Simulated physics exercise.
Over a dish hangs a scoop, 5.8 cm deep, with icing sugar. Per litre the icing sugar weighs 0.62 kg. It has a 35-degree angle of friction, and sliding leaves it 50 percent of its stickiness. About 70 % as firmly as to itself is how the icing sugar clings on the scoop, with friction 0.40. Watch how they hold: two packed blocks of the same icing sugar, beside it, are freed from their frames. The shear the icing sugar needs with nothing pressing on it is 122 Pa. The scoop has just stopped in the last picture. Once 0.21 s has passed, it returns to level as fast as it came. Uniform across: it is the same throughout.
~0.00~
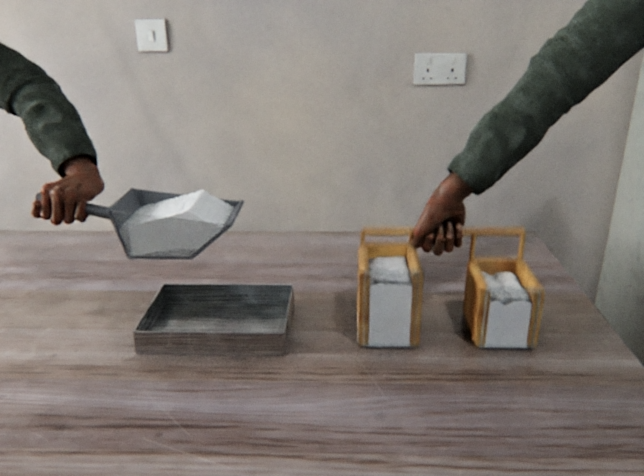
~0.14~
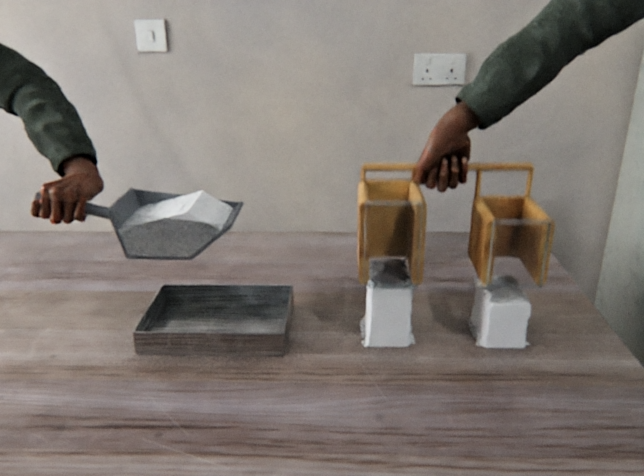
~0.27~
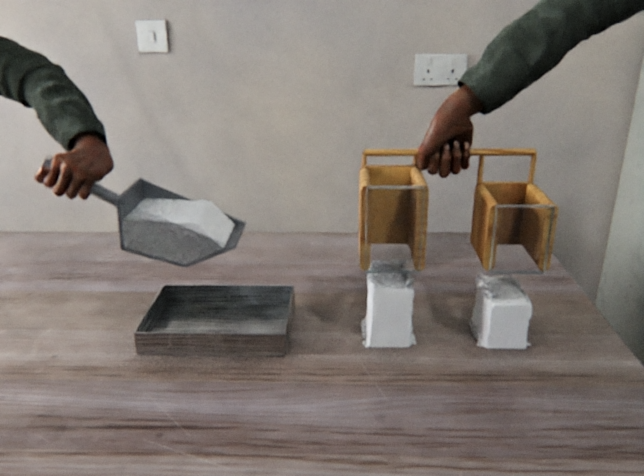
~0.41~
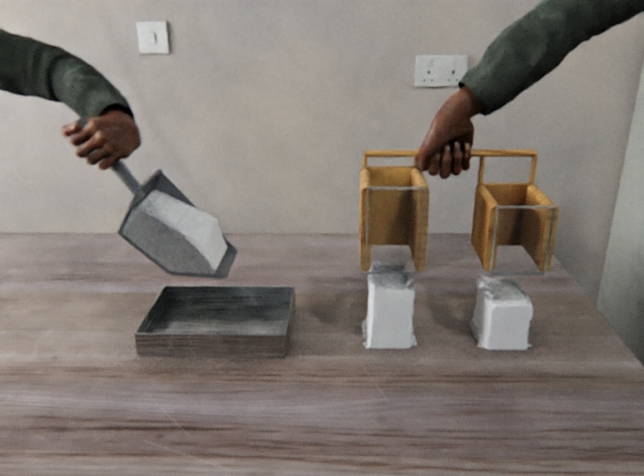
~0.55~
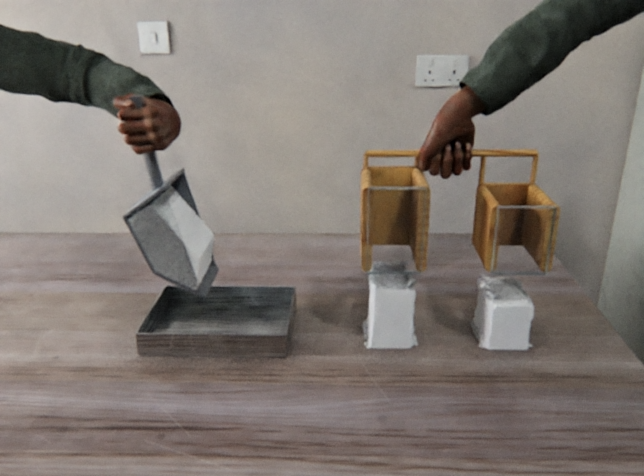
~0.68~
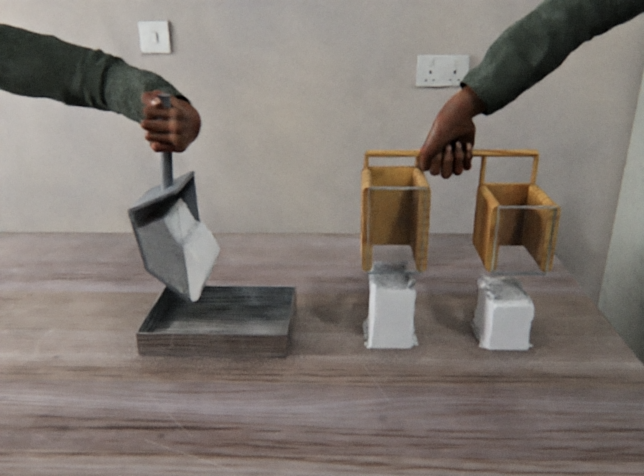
A person lifts two wooden molds off white blocks, then tilts a scoop of white powder steeply downward above a tray.
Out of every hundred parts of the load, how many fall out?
Roughly 100 in every hundred.
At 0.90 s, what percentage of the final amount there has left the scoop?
It stands at about 70 percent.
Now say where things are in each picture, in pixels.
The first picture shows lip at (229, 223), tilt 0 degrees; highest point of the icing sugar at (185, 213); test blocks 12 cm, 9.2 cm high (left to right).
The second picture shows lip at (229, 224), tilt 1 degrees; highest point of the icing sugar at (185, 213); test blocks 12 cm, 9.2 cm high (left to right).
The third picture shows lip at (233, 245), tilt 17 degrees; highest point of the icing sugar at (138, 220); test blocks 12 cm, 9.2 cm high (left to right).
The fourth picture shows lip at (225, 275), tilt 44 degrees; highest point of the icing sugar at (135, 211); test blocks 12 cm, 9.2 cm high (left to right).
The fifth picture shows lip at (205, 296), tilt 70 degrees; highest point of the icing sugar at (152, 206); test blocks 12 cm, 9.2 cm high (left to right).
The sixth picture shows lip at (192, 301), tilt 82 degrees; highest point of the icing sugar at (160, 220); test blocks 12 cm, 9.2 cm high (left to right).
By 0.90 s, the scoop is at 82 degrees and 66 % has left it.
By 1.16 s, the scoop is at 45 degrees and 100 % has left it.
By 1.42 s, the scoop is at 2 degrees and 100 % has left it.
By 1.68 s, the scoop is at 0 degrees and 100 % has left it.
By 1.79 s, at the end, the scoop is at 0 degrees and 100 % has left it.
